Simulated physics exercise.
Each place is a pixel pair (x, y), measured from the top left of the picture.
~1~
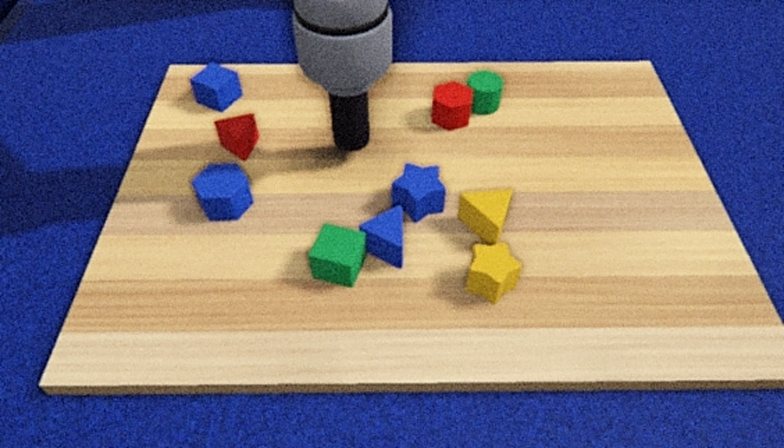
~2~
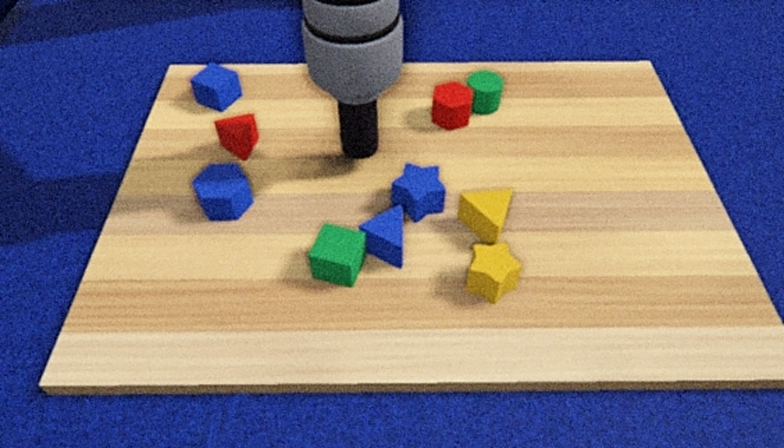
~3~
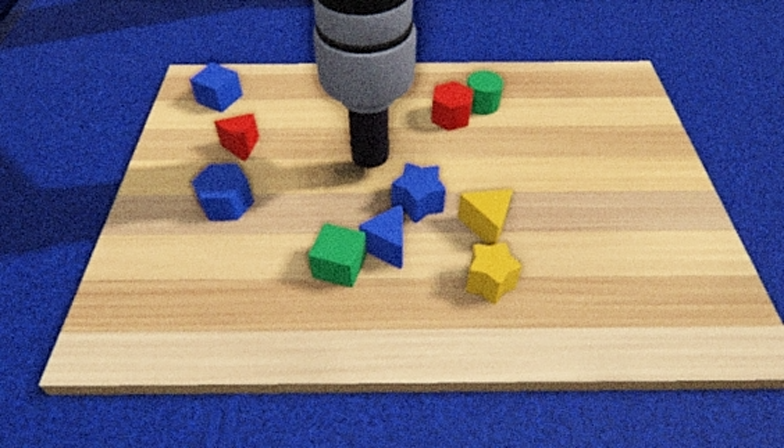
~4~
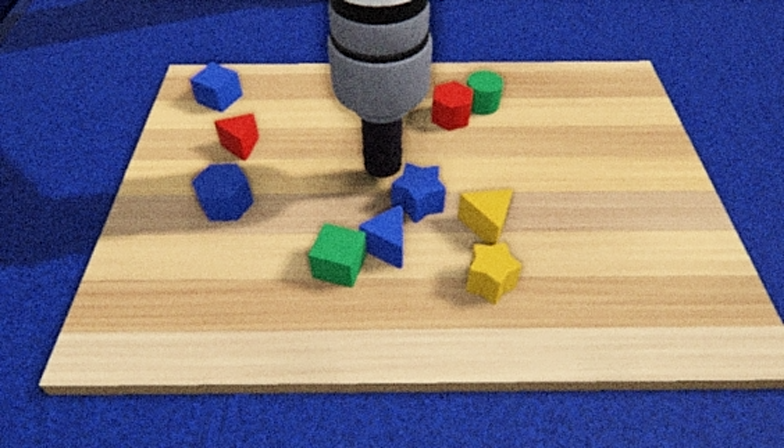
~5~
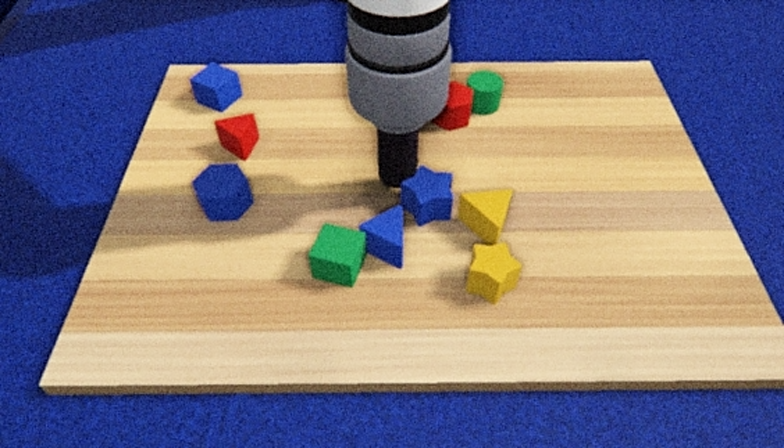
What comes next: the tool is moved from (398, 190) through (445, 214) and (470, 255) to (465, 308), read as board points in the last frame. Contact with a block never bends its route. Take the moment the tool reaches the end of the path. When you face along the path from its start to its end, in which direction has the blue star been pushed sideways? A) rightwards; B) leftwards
The answer is B.
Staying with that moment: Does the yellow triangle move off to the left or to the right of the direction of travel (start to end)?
Its shift is leftward.
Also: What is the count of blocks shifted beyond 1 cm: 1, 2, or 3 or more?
Three or more blocks move.
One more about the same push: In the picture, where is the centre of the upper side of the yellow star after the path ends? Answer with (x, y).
The centre of its top will be at (513, 298).
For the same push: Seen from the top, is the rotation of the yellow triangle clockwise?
No - that is not the case.
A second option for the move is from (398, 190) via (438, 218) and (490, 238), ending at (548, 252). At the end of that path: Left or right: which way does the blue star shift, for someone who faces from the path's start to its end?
Off to the right side.
What follows on the original path. One third of the way, tool (447, 200); blue star (482, 211); yellow triangle (535, 217).
Two thirds of the way, tool (473, 242); blue star (517, 246), turned 15° anticlockwise; yellow triangle (561, 226), turned 60° anticlockwise; yellow star (509, 285), turned 35° clockwise.
At the end, tool (468, 295); blue triangle unmoved; blue star (520, 250), turned 35° anticlockwise; yellow triangle (561, 226), turned 60° anticlockwise; yellow star (513, 298).
